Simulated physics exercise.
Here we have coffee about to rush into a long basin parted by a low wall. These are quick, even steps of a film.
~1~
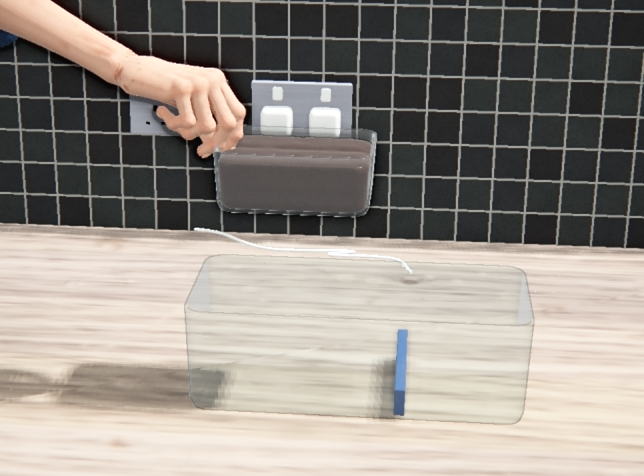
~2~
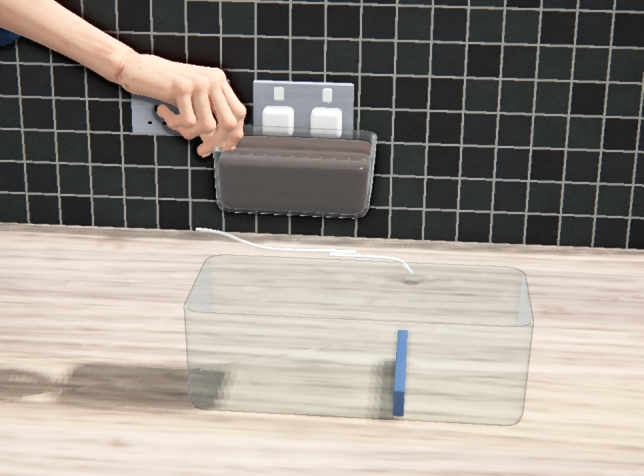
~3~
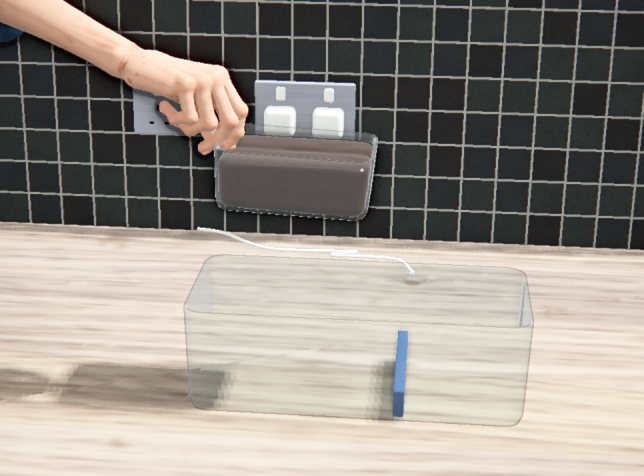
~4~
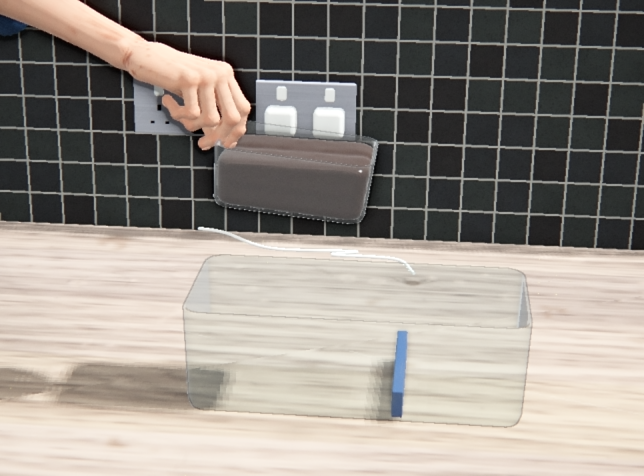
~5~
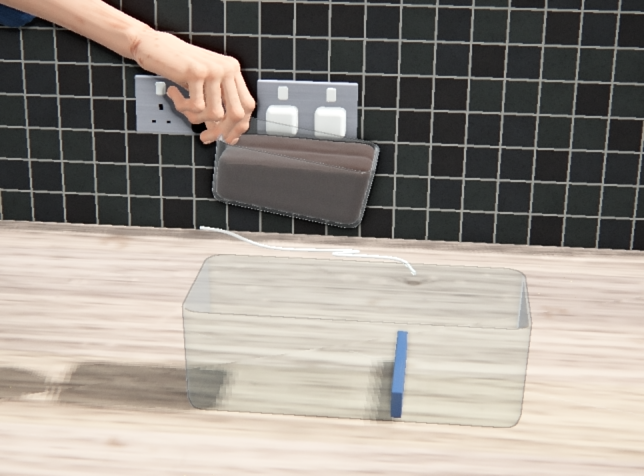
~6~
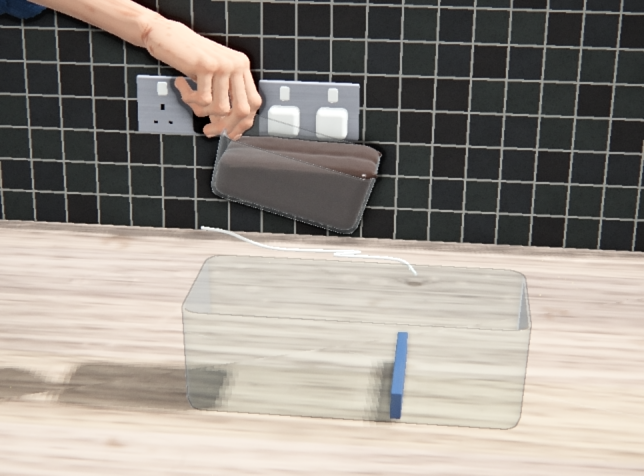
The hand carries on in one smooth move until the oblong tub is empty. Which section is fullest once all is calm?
The right section gets the most.
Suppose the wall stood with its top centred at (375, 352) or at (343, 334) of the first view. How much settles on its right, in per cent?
In turn 75 and 95 in a hundred.
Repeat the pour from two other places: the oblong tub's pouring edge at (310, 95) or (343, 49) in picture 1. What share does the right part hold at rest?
Near 35 % and 55 %.
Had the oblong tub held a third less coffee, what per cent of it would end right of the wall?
Some 60 per cent.
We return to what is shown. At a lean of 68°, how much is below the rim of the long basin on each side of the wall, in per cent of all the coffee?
Left: 0 %. Right: 40 %.
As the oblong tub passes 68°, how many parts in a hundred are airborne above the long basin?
Near 35 %.
A moment on, the tilt is 68° and 26 per cent is still to pour, 2 is left of the wall and 38 right of it.
Next, the tilt is 101° and 5 per cent is still to pour, 23 is left of the wall and 67 right of it.
Then the tilt is 109° and 0 per cent is still to pour, 36 is left of the wall and 62 right of it.
Later the tilt is 109° and 0 per cent is still to pour, 37 is left of the wall and 62 right of it.
In the end 37 per cent lies left of the wall, 61 right of it and 1 outside.
